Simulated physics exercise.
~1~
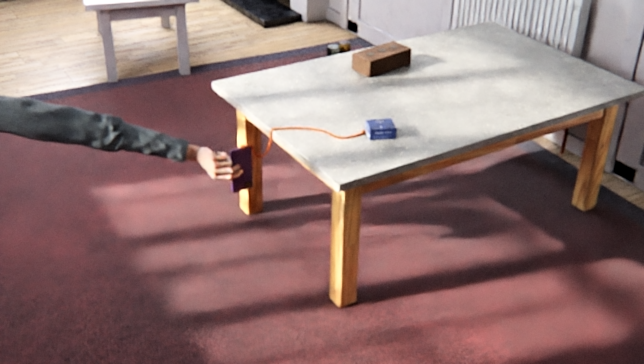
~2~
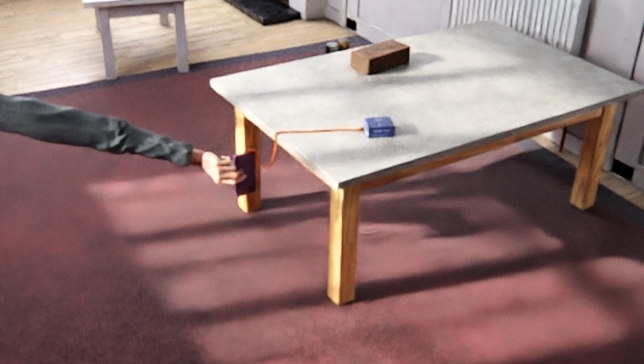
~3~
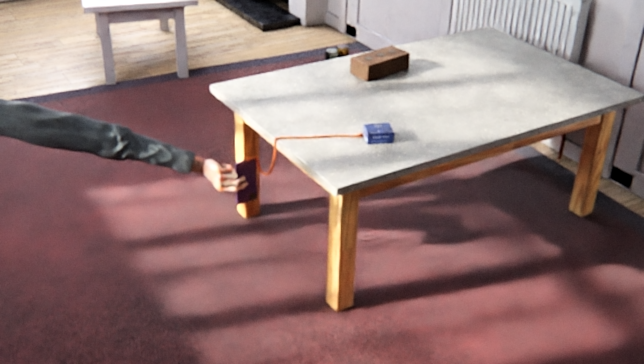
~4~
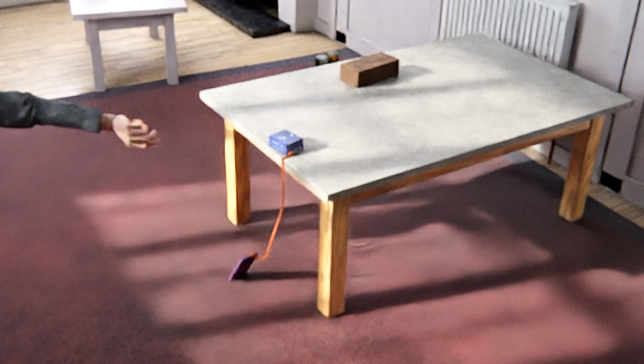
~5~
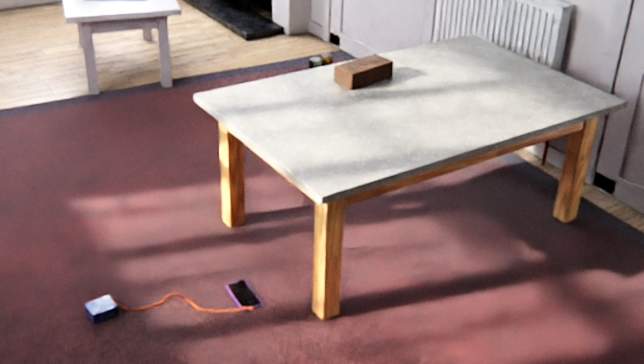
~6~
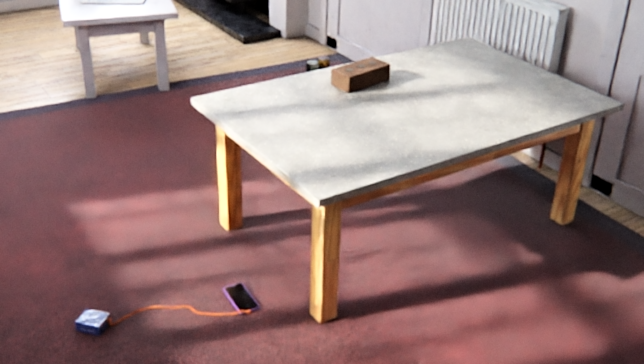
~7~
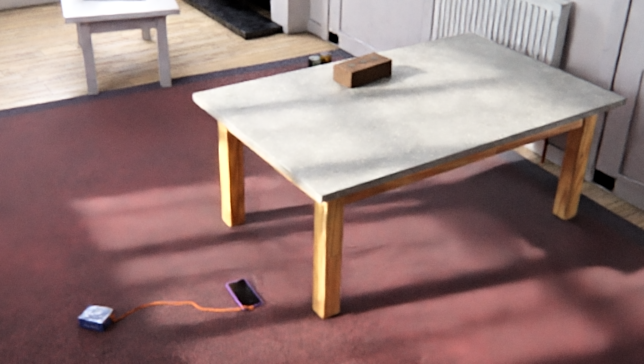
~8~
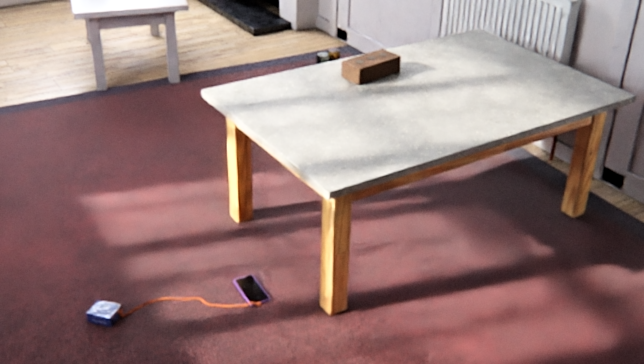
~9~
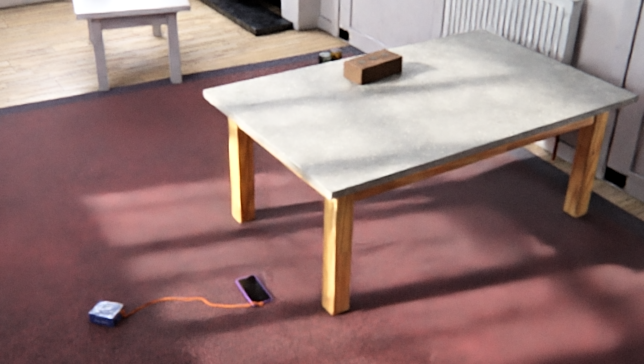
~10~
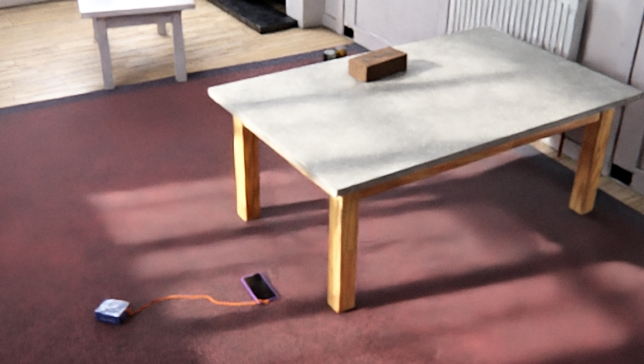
Hand releasing a purple phone beside a table, the phone dropping and its orange cord pulling a blue box to the floor.
